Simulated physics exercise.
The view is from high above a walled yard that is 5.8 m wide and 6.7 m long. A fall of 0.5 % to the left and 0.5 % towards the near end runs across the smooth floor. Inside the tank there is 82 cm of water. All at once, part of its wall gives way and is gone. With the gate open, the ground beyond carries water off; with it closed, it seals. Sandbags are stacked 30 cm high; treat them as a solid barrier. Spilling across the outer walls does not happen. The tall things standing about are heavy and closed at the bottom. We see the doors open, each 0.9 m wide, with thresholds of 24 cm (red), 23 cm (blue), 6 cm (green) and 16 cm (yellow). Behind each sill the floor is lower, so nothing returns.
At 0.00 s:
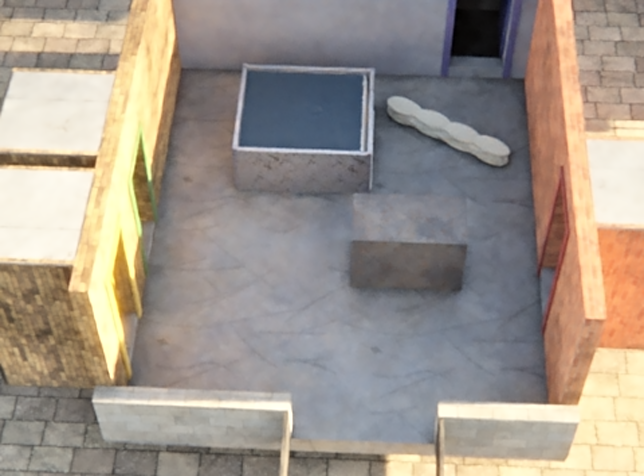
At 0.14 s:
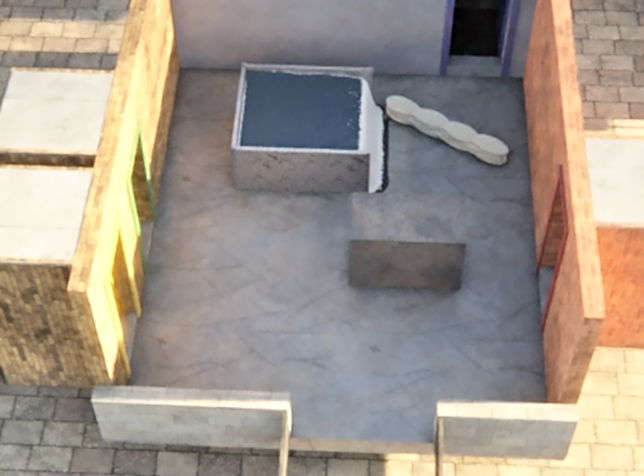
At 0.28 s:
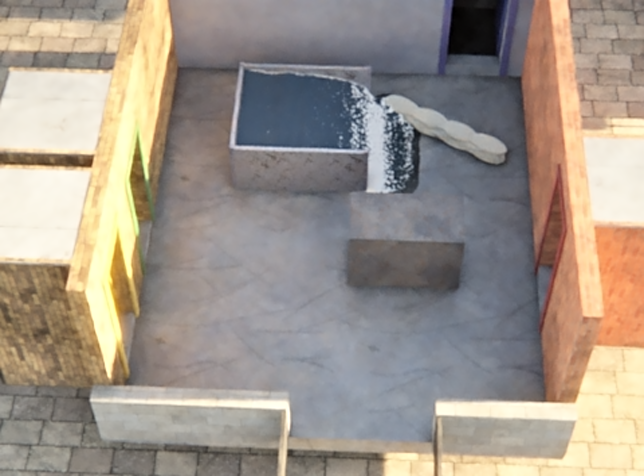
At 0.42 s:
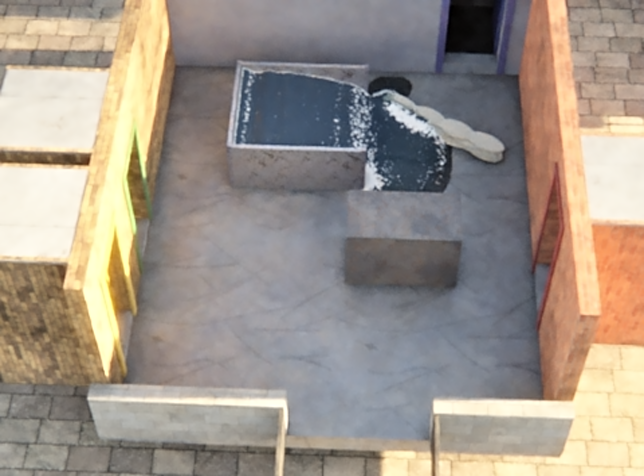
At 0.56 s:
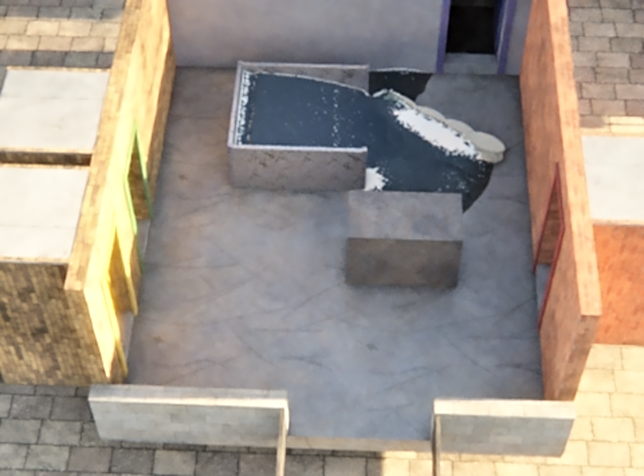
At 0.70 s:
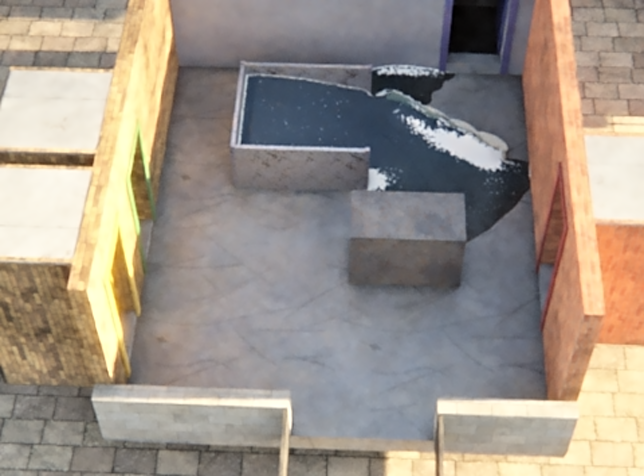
Dark water pours from the open right side of a raised rectangular tank in a grey-floored walled yard, seen from high above. A pale, wavy-edged row of sandbags lies right of the tank, a grey block below it, between yellowish brick and orange-red walls. Edged with white foam, the water spreads rightward around the sandbags, reaching the right wall and passing behind the block.
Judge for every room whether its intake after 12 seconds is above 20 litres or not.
Result: The red door lets in less than the cap; the blue door lets in less than the cap; the green door lets in more than the cap; the yellow door lets in less than the cap.
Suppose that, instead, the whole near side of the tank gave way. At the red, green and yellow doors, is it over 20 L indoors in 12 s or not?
Then: Red not over, green past it, yellow over.
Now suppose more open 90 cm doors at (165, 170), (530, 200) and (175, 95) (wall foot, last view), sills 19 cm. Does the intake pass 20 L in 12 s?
In turn: Short of it, beyond it, short of it.
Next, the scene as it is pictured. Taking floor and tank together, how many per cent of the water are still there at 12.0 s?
Close to 82 in a hundred remains.
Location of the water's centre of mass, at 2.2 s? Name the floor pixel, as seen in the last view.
Close to (410, 183) in the last picture.
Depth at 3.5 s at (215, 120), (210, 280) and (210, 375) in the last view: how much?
Depths in turn: Roughly 0, 0 and 0 centimetres.
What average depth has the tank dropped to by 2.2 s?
The mean depth is around 23 cm.
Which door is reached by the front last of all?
The answer is the green door.
After 1.4 s water covers 25 % of the floor and is deepest (50 cm) near (522, 199); red door 11 cm at the sill, 0 L in, blue door 6 cm at the sill, 0 L in, green door not reached, yellow door not reached.
After 2.2 s water covers 40 % of the floor and is deepest (40 cm) near (539, 428); red door 22 cm at the sill, 0 L in, blue door 10 cm at the sill, 0 L in, green door not reached, yellow door not reached.
After 3.5 s water covers 55 % of the floor and is deepest (32 cm) near (484, 426); red door 14 cm at the sill, 1 L in, blue door 17 cm at the sill, 1 L in, green door not reached, yellow door not reached.
After 7.0 s water covers 95 % of the floor and is deepest (15 cm) near (158, 197); red door 6 cm at the sill, 1 L in, blue door 10 cm at the sill, 1 L in, green door 8 cm at the sill, 1 L in, yellow door 11 cm at the sill, 0 L in.
After 12.0 s water covers 95 % of the floor and is deepest (12 cm) near (189, 416); red door 3 cm at the sill, 1 L in, blue door 3 cm at the sill, 1 L in, green door 8 cm at the sill, 45 L in, yellow door 9 cm at the sill, 0 L in.
